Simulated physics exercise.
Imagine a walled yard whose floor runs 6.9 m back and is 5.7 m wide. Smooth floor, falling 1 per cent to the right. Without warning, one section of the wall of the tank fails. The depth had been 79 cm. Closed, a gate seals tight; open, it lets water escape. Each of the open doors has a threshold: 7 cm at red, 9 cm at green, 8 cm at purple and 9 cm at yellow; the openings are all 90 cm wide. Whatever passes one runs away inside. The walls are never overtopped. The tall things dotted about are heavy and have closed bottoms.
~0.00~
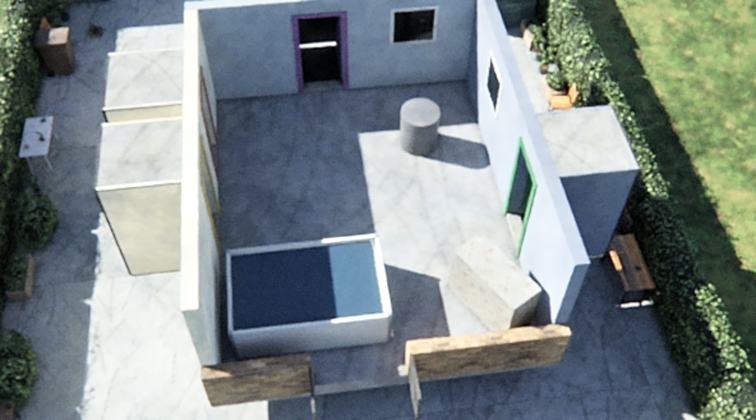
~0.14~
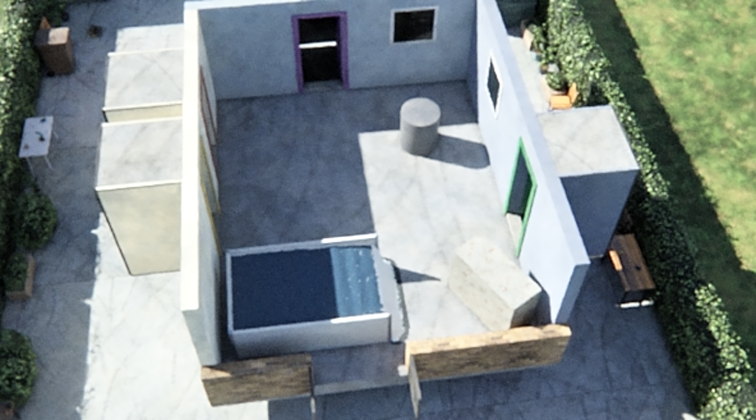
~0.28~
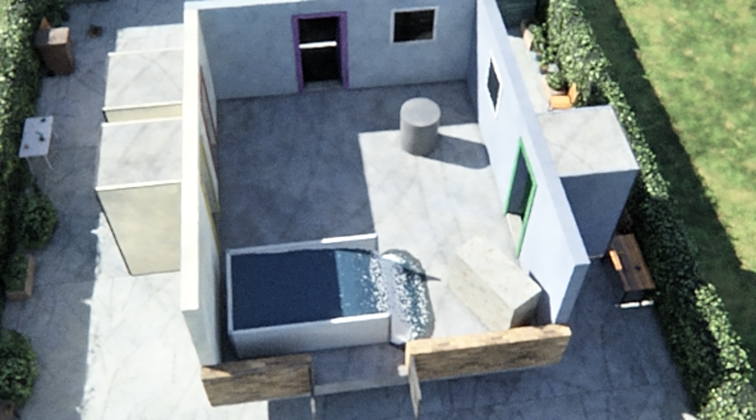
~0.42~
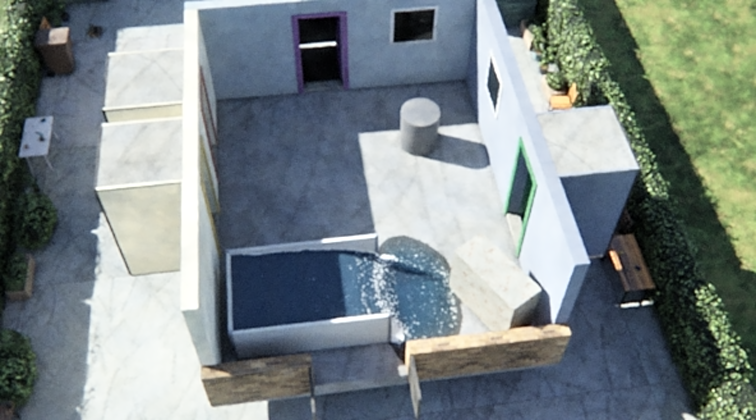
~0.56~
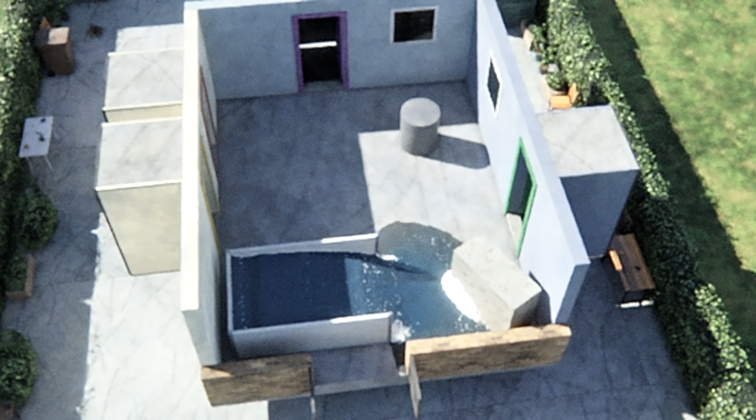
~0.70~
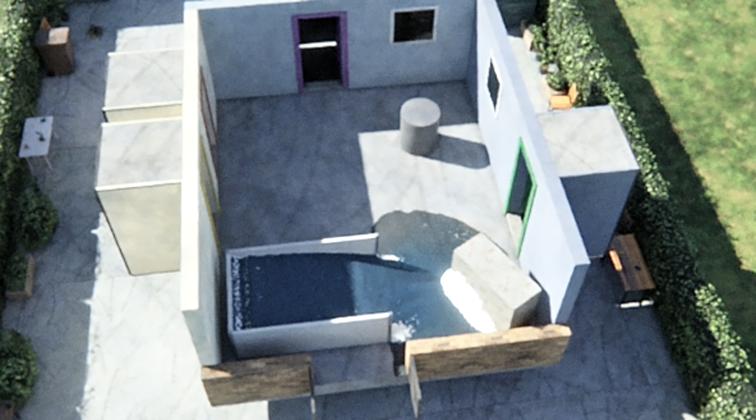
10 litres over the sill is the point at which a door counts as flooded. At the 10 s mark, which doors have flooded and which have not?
The red door has flooded; the green door has flooded; the purple door has not; the yellow door has not.
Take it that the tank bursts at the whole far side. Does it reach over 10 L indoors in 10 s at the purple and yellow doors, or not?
For purple, too much; for yellow, too much.
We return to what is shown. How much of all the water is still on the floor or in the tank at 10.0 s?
Remaining: Roughly 78 %.
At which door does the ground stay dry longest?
The red door.
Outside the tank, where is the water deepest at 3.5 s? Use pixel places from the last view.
Roughly at pixel (542, 346).
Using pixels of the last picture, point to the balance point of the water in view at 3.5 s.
Near (414, 257).
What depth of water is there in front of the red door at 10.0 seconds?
The depth there is around 9.5 cm.
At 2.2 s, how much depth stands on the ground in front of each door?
Depth readings (cm): Red = 0; green = 18; purple = 0; yellow = 0.
After 1.4 s water covers 25 % of the floor and is deepest (58 cm) near (492, 352); red door not reached, green door 16 cm at the sill, 48 L in, purple door not reached, yellow door not reached.
After 2.2 s water covers 30 % of the floor and is deepest (56 cm) near (542, 346); red door not reached, green door 18 cm at the sill, 156 L in, purple door not reached, yellow door not reached.
After 3.5 s water covers 45 % of the floor and is deepest (39 cm) near (542, 346); red door not reached, green door 23 cm at the sill, 258 L in, purple door not reached, yellow door not reached.
After 6.0 s water covers 85 % of the floor and is deepest (22 cm) near (470, 103); red door 9 cm at the sill, 0 L in, green door 9 cm at the sill, 319 L in, purple door 6 cm at the sill, 0 L in, yellow door 3 cm at the sill, 0 L in.
After 10.0 s water covers 100 % of the floor and is deepest (12 cm) near (269, 264); red door 10 cm at the sill, 56 L in, green door 7 cm at the sill, 320 L in, purple door 5 cm at the sill, 0 L in, yellow door 6 cm at the sill, 0 L in.
